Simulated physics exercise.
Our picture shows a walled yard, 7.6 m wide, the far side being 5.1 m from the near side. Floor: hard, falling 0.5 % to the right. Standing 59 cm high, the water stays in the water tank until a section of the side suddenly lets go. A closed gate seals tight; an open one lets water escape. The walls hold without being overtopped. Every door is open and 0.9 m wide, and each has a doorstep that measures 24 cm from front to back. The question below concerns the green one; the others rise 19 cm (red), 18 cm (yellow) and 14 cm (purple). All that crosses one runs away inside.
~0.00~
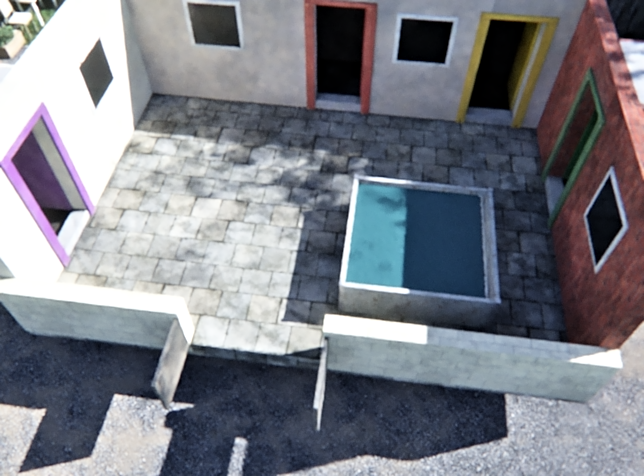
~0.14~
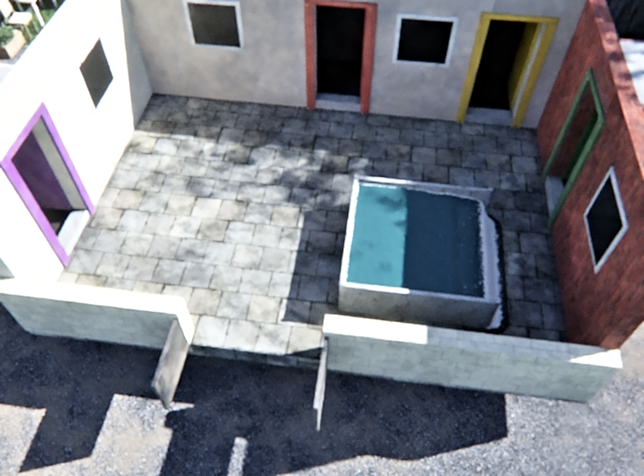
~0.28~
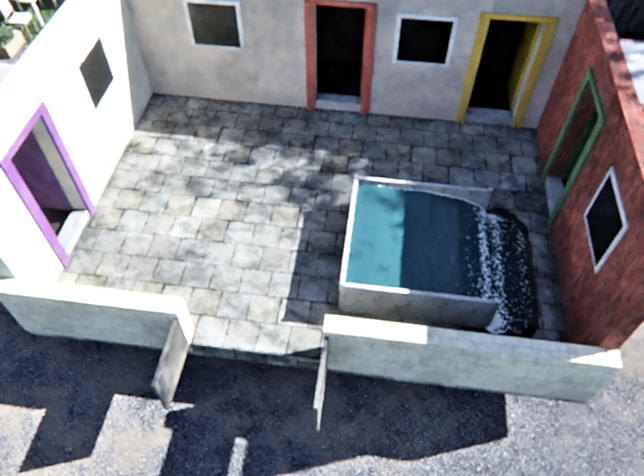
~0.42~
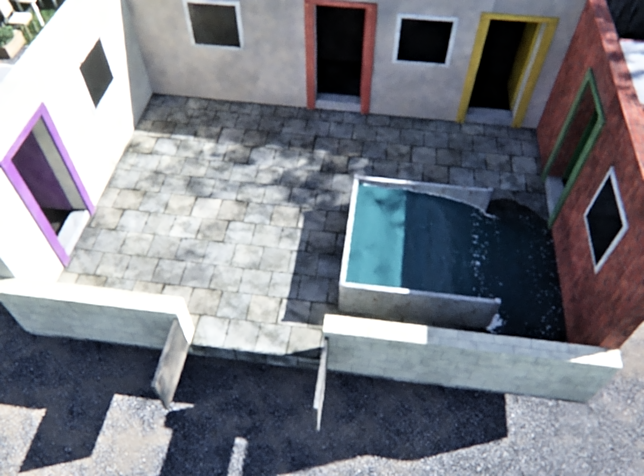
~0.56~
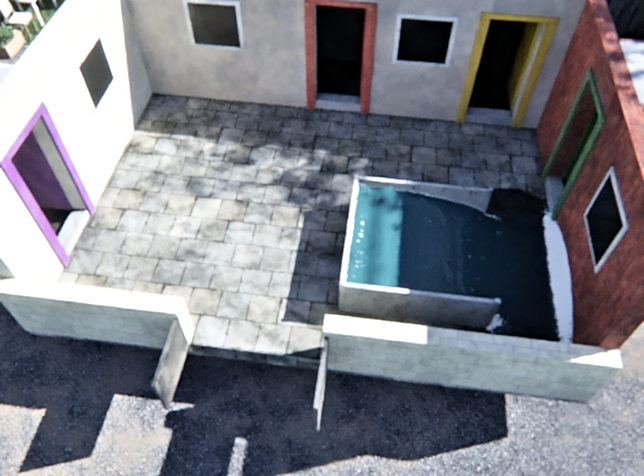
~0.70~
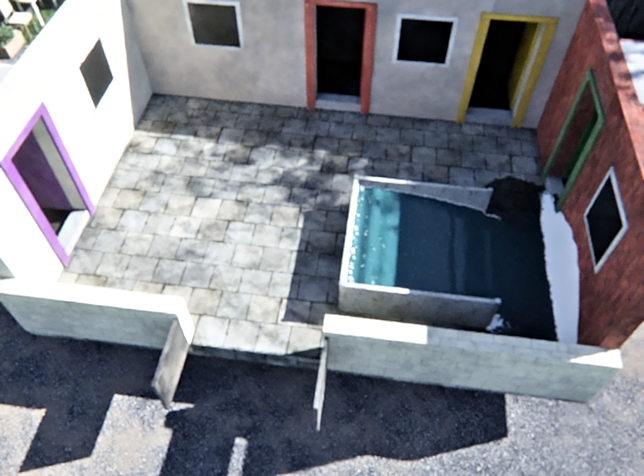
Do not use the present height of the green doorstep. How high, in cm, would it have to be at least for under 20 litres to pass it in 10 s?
At least about 19 cm.
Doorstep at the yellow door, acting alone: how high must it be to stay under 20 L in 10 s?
The yellow door needs around 22 cm.
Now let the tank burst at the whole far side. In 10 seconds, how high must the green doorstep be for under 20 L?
A minimum of about 8.5 cm.
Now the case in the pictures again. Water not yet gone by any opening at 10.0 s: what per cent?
What remains is some 90 per cent of the water.
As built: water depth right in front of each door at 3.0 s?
Depths in cm: Red 2, yellow 27, green 17, purple 0.
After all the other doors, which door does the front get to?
That would be the purple door.
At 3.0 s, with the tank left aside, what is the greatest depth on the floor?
About 30 cm.
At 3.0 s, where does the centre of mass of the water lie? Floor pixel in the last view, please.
Centre of mass: About (469, 249) px.
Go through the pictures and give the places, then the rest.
In the first frame, still water, 59 cm deep, in the water tank at (420, 237); the green door at (568, 159) is dry.
In the second frame, water pours out at (484, 261) and has run 0.3 m, to (501, 325); about 8 cm deep outside, 59 cm at the back.
In the third frame, water pours out at (484, 262) and has run 0.7 m, to (528, 262); about 10 cm deep outside, 59 cm at the back.
In the fourth frame, water pours out at (483, 263) and has run 1.2 m, to (564, 325); about 9 cm deep outside, 59 cm at the back.
In the fifth frame, water pours out at (483, 263) and has run 1.3 m, to a hidden place; about 11 cm deep outside, 55 cm at the back.
In the sixth frame, water pours out at (483, 263) and has run 1.4 m, to (544, 189); about 13 cm deep outside, 49 cm at the back; water is at the green door at (568, 159).
After 1.4 s water covers 15 % of the floor, deepest (54 cm) near (572, 375); 24 cm at the green door, 2 litres in over its 18 cm doorstep.
After 3.0 s water covers 35 % of the floor, deepest (30 cm) near (536, 136); 17 cm at the green door, 20 litres in over its 18 cm doorstep.
After 10.0 s water covers 95 % of the floor, deepest (11 cm) near (527, 135); 7 cm at the green door, 21 litres in over its 18 cm doorstep.
At the green door as built, the water arrived by 0.7 s and peaked near 24 cm at 1.8 s.
With a doorstep of 17 cm, 27 litres would have come in within the 10 s; with 22.5 cm, 8 litres. So under 20 litres takes about 19 cm.
